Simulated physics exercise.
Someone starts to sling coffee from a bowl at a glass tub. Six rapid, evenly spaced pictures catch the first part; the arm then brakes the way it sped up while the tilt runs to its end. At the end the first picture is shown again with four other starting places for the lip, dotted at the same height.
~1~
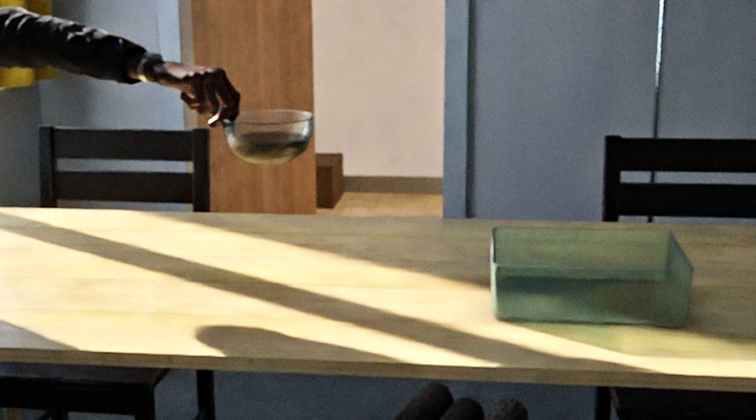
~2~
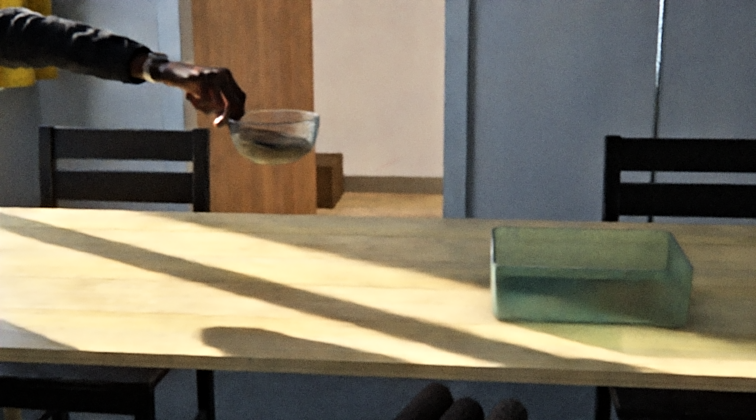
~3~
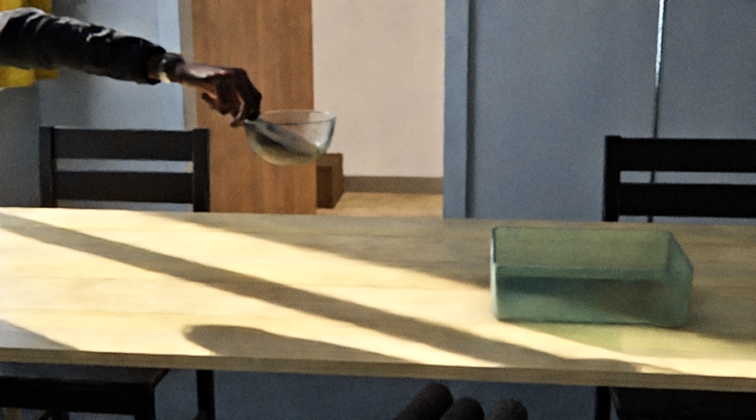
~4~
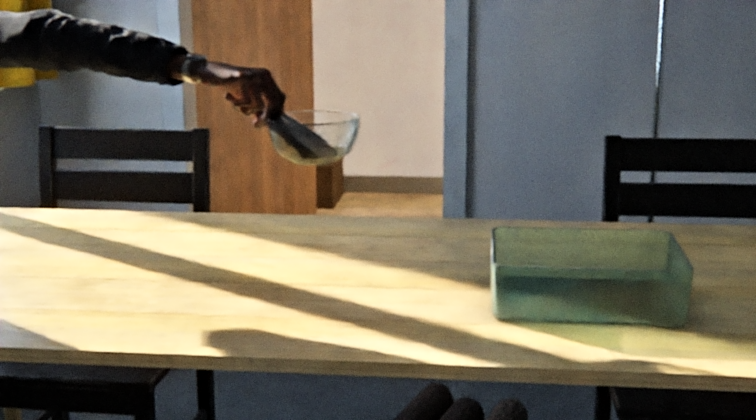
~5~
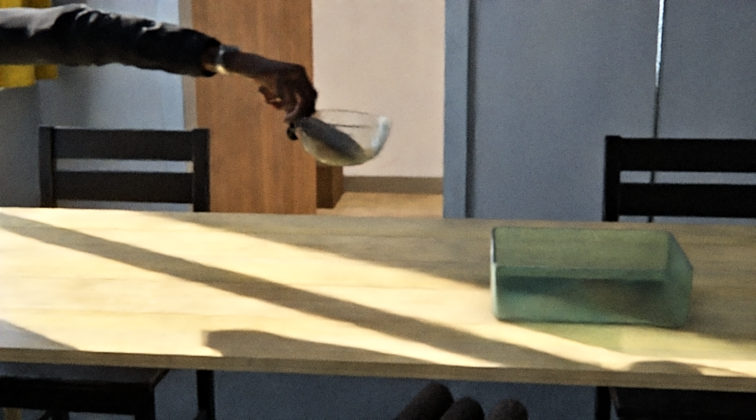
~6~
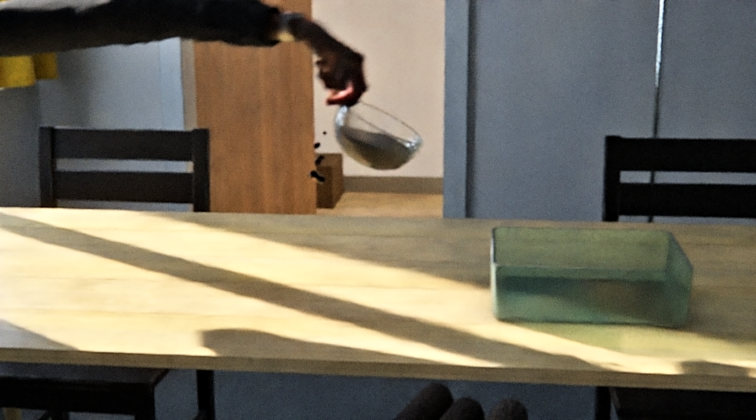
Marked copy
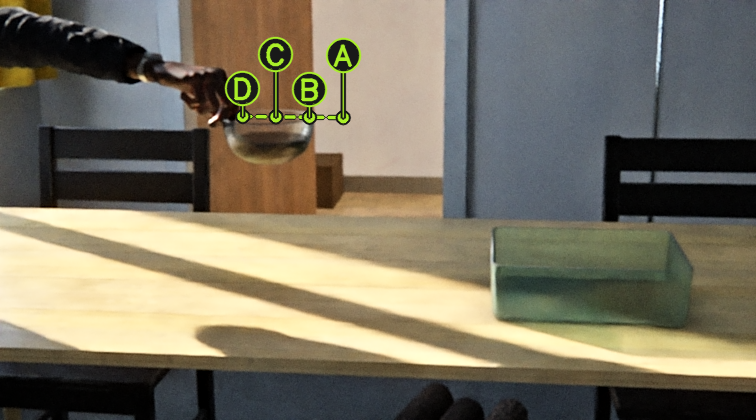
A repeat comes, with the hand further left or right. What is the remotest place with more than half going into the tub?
Choose C.
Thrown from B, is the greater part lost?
No.
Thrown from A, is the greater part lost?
No, that is safe.
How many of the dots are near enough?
Three.
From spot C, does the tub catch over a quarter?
Yes.
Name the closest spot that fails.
D.
On the marked copy, A at (343, 117); B at (309, 117); C at (275, 116); D at (242, 116).
With A, about 76 % lands in the tub, 9 % falls short and 15 % goes beside or beyond.
With B, about 73 % lands in the tub, 9 % falls short and 18 % goes beside or beyond.
With C, about 66 % lands in the tub, 21 % falls short and 13 % goes beside or beyond.
With D, about 30 % lands in the tub, 65 % falls short and 5 % goes beside or beyond.
